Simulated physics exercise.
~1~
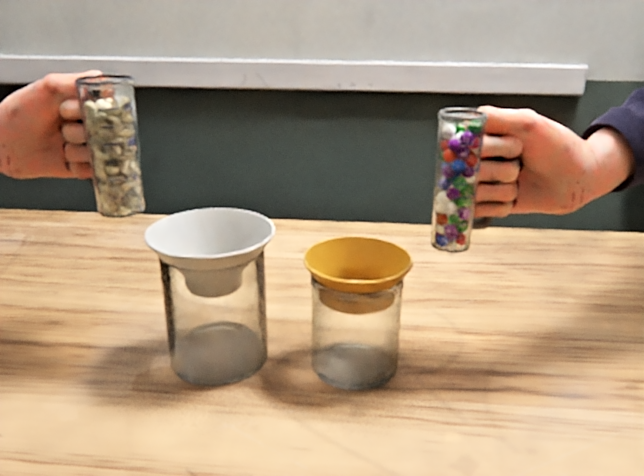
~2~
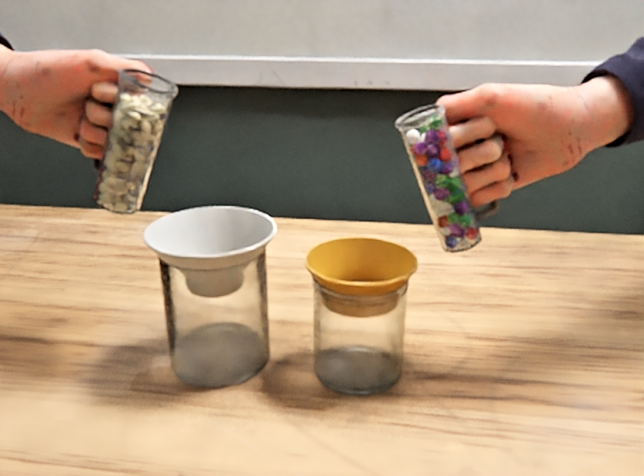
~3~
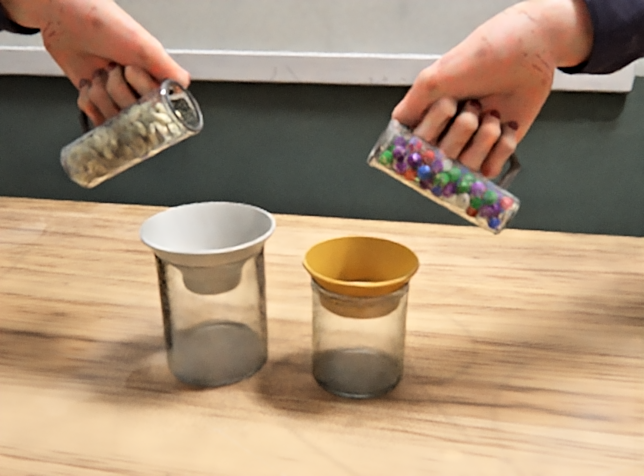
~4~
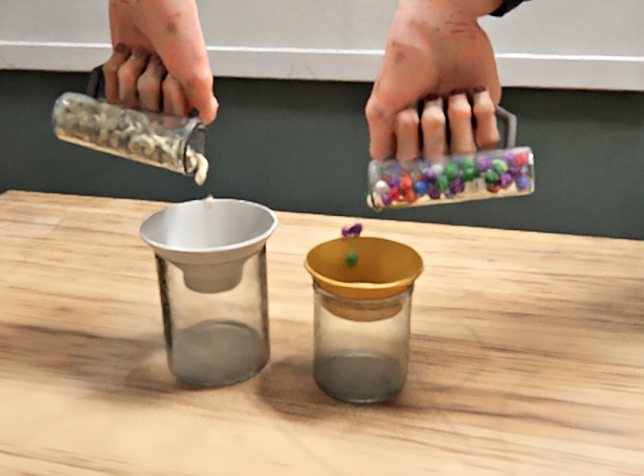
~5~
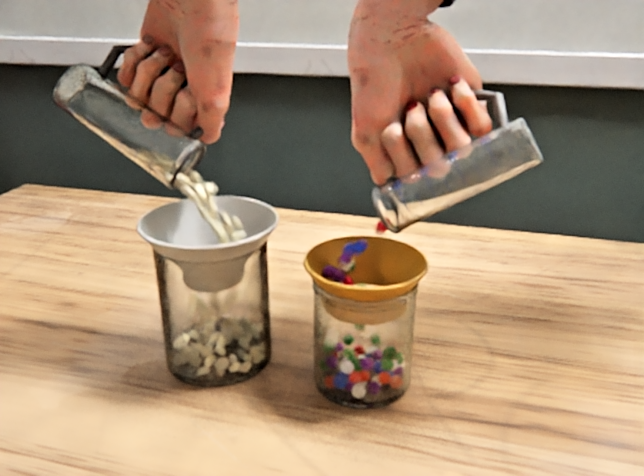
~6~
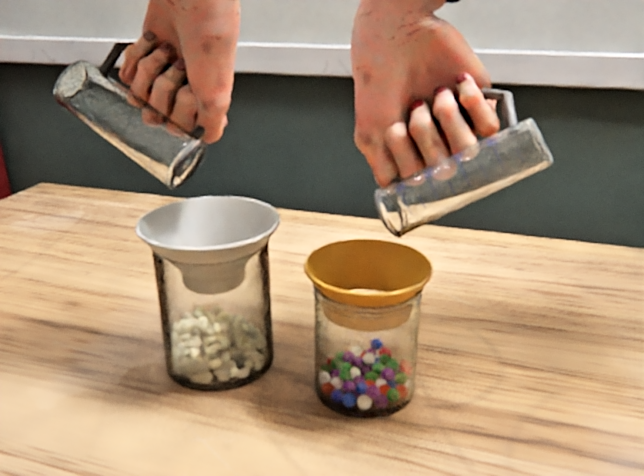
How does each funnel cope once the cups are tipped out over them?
Both funnels let everything through. The pale chips all end up in the left jar and the colourful beads all end up in the right jar.
